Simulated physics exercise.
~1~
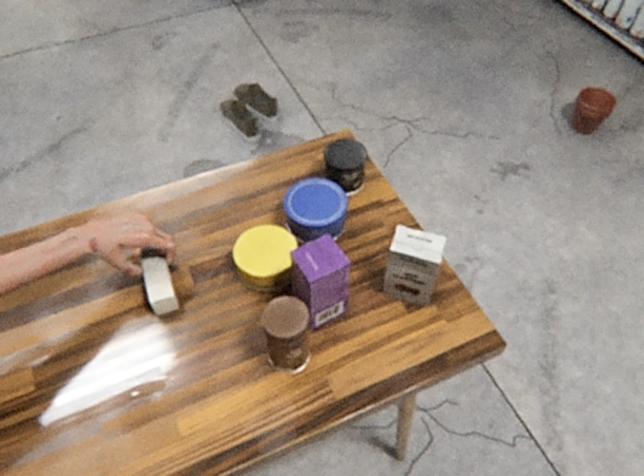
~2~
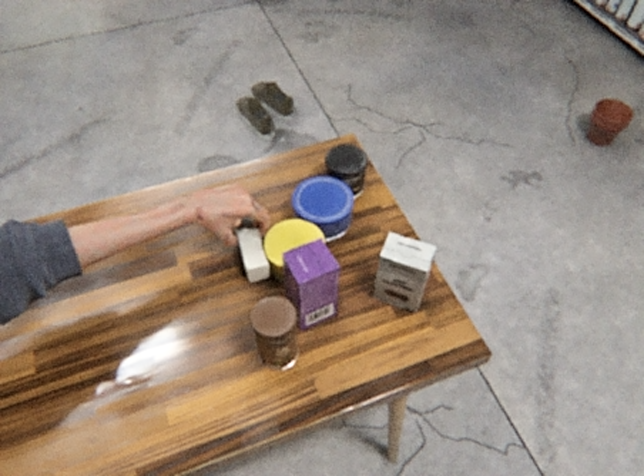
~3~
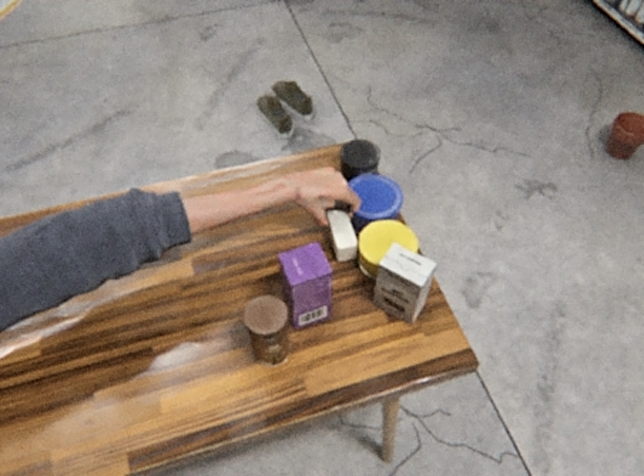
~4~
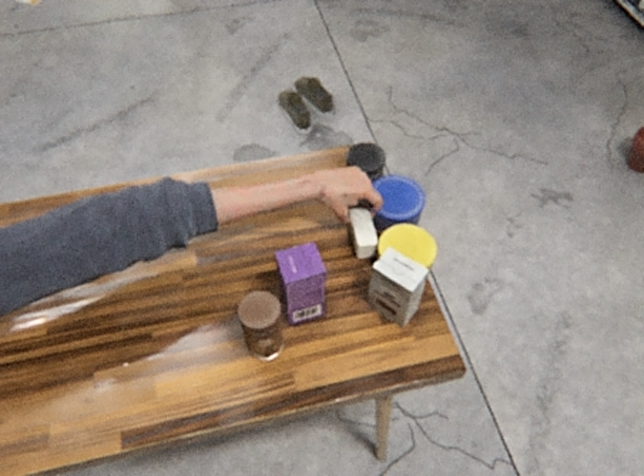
We see a hand slide a small white block rightward across a wooden table, pushing a yellow tub and a blue tub toward the table's end, where both finish still upright, while the purple carton, brown tin and white packet stay in place.
